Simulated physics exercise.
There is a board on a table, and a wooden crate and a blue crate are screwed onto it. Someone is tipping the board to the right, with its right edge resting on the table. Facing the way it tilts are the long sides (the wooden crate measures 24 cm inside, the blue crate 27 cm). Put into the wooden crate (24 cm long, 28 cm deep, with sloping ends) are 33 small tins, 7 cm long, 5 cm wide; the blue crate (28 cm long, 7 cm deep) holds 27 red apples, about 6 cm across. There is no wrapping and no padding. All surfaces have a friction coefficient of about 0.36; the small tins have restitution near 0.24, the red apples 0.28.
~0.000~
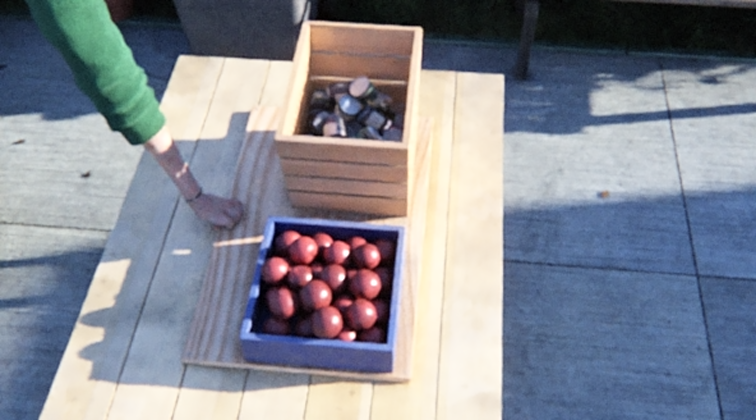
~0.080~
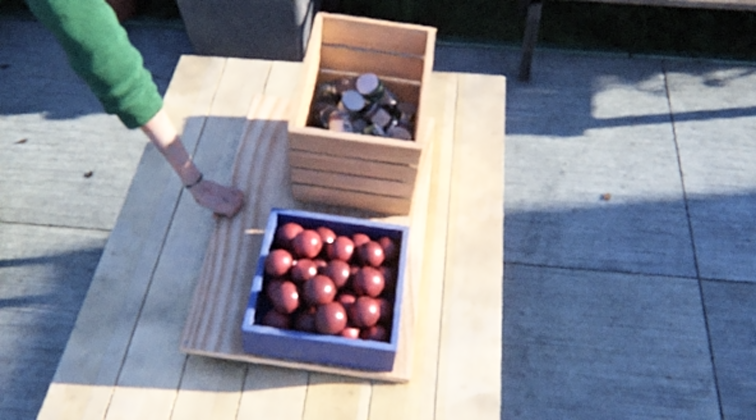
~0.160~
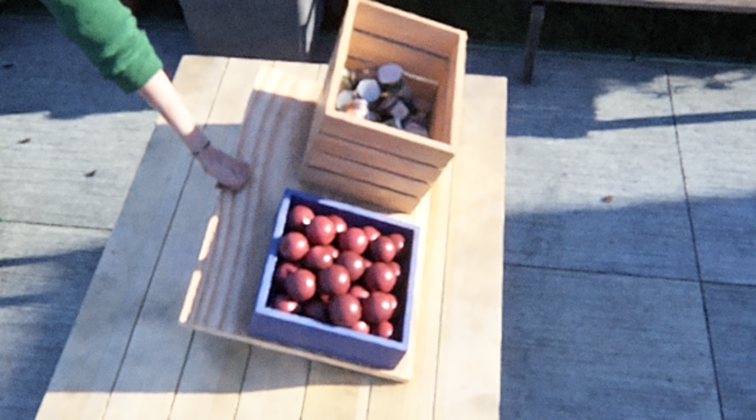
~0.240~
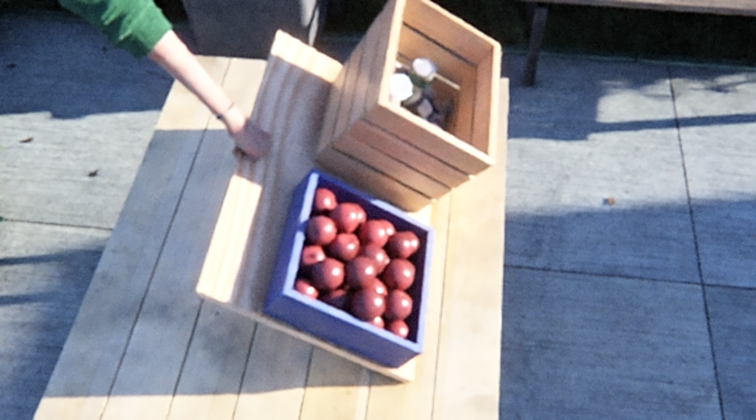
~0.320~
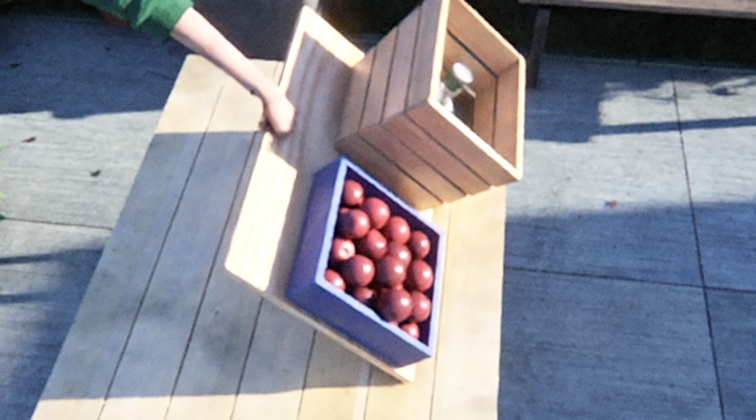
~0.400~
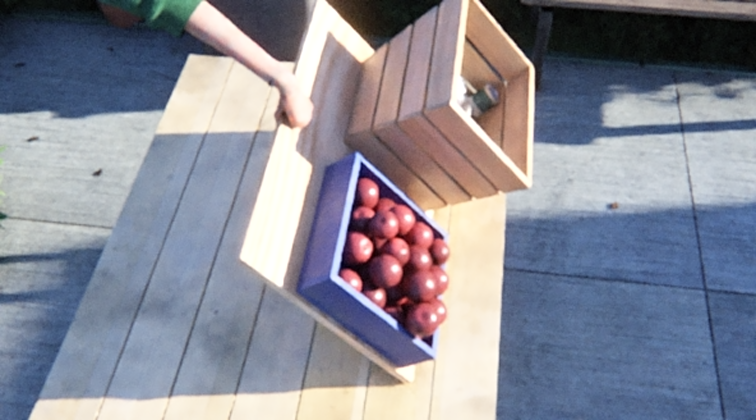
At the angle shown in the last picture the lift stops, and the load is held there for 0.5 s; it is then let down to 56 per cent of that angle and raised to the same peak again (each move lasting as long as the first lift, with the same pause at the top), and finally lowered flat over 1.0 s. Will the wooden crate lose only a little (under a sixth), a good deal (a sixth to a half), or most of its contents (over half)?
The wooden crate loses only a little.
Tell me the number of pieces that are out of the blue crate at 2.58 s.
Blue crate - about 8 out by that time.
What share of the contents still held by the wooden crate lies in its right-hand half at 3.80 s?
Near 60 per cent.
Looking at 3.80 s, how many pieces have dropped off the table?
At that time, the count is near 8.
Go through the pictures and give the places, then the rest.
In the first frame (each is followed by its nearest rim corner in this view; the camera moves round a little), wooden crate, (406, 143); blue crate, (391, 345); 0° from level; none out.
Wooden crate, (420, 143); blue crate, (394, 344); 5° from level, in the second frame.
Wooden crate, (454, 147); blue crate, (406, 344); 18° from level, in the third frame.
Wooden crate, (492, 158); blue crate, (420, 346); 32° from level, in the fourth frame.
Wooden crate, (520, 173); blue crate, (431, 349); 45° from level, in the fifth frame.
Wooden crate, (529, 181); blue crate, (435, 351); 50° from level; none out, in the sixth frame.
After 0.94 s, tilt 49°; wooden crate 33 in, 0 out and blue crate 19 in, 8 out.
After 1.62 s, tilt 48°; wooden crate 33 in, 0 out and blue crate 19 in, 8 out.
After 2.58 s, tilt 34°; wooden crate 33 in, 0 out and blue crate 19 in, 8 out.
Final count (at 3.80 s), wooden crate 33 in, 0 out and blue crate 19 in, 8 out. Asked share, 0 of 33, 0 per cent.
